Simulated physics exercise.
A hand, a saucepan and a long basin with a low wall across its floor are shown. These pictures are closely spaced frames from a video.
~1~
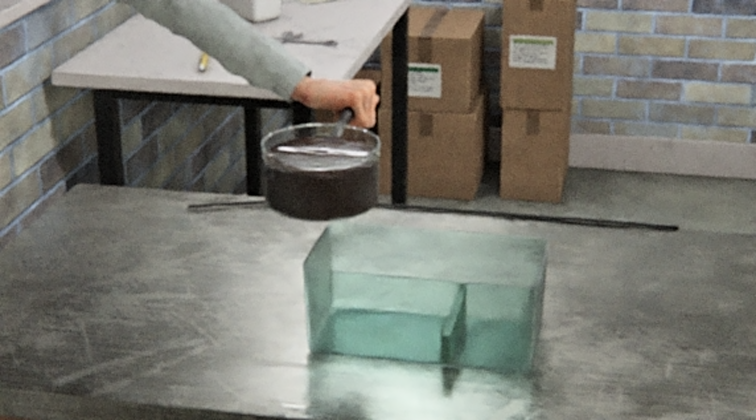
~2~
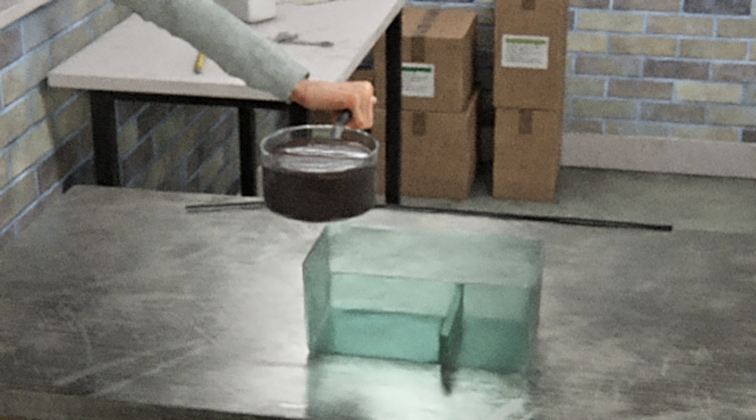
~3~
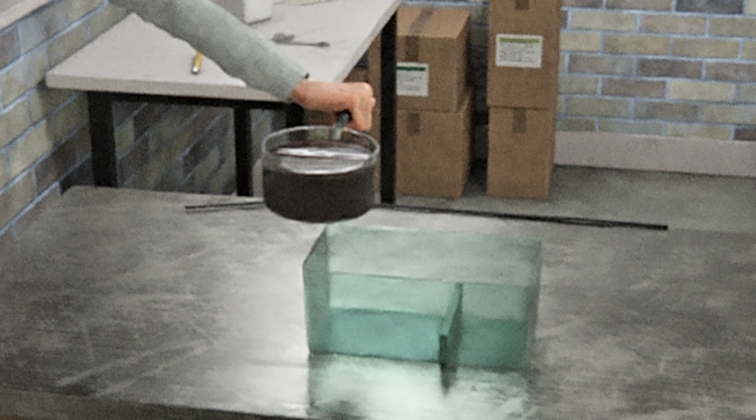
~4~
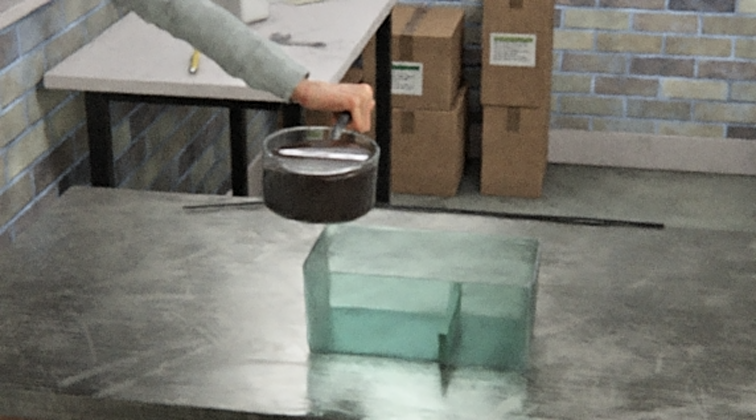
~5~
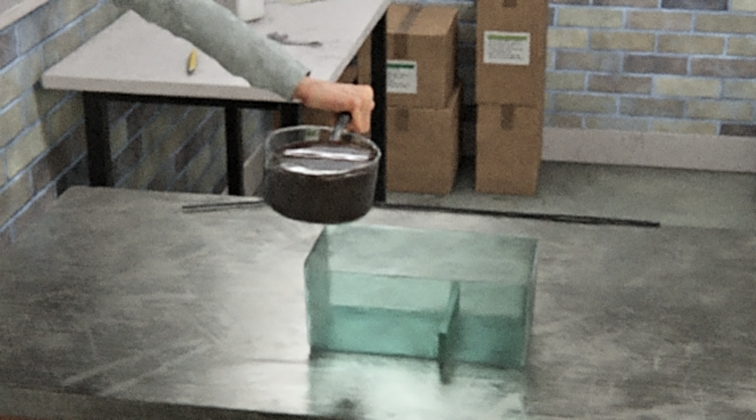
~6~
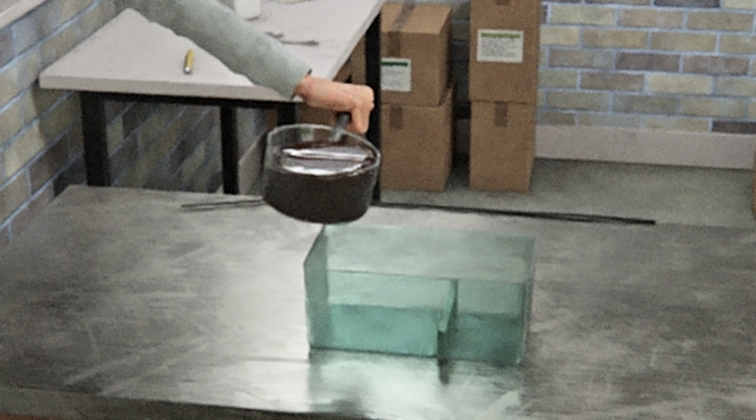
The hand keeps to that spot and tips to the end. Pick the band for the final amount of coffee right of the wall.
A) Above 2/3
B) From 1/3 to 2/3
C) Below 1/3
Below 1/3.
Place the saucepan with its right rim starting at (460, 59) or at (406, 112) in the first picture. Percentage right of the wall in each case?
It comes out at around 60 percent and then around 55 percent.
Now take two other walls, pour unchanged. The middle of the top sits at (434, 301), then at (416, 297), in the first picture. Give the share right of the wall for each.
In order, 35 and 60 in a hundred.
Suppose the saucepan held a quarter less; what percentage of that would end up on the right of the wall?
About 5 parts in a hundred, give or take.
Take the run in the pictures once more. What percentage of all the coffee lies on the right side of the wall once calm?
Roughly 15 %.
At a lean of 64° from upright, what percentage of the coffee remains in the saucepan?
My estimate is close to 60 percent remaining.
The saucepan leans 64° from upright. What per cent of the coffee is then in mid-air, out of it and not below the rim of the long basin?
I'd reckon some 25 per cent.
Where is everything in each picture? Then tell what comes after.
In the first picture, it leans 0°; its right rim is at (378, 148); the coffee meets the walls at (268, 149) and (377, 157); the long basin's rim runs from (316, 245) to (543, 264); the wall's top is at (455, 311).
In the second picture, it leans 0°; its right rim is at (376, 150); the coffee meets the walls at (267, 151) and (376, 159).
In the third picture, it leans 2°; its right rim is at (376, 152); the coffee meets the walls at (267, 152) and (375, 160).
In the fourth picture, it leans 4°; its right rim is at (377, 155); the coffee meets the walls at (268, 153) and (376, 161).
In the fifth picture, it leans 7°; its right rim is at (378, 158); the coffee meets the walls at (269, 153) and (377, 162).
In the sixth picture, it leans 11°; its right rim is at (378, 162); the coffee meets the walls at (269, 154) and (376, 161).
A moment on, the saucepan is tipped part way and 58 per cent is still to pour, 18 is left of the wall and 0 right of it.
Next, the saucepan is tipped right over and 9 per cent is still to pour, 79 is left of the wall and 6 right of it.
Then the saucepan is tipped right over and 0 per cent is still to pour, 88 is left of the wall and 12 right of it.
Later the saucepan is tipped right over and 0 per cent is still to pour, 87 is left of the wall and 13 right of it.
Finally, 87 per cent lies left of the wall, 13 right of it and 0 outside.
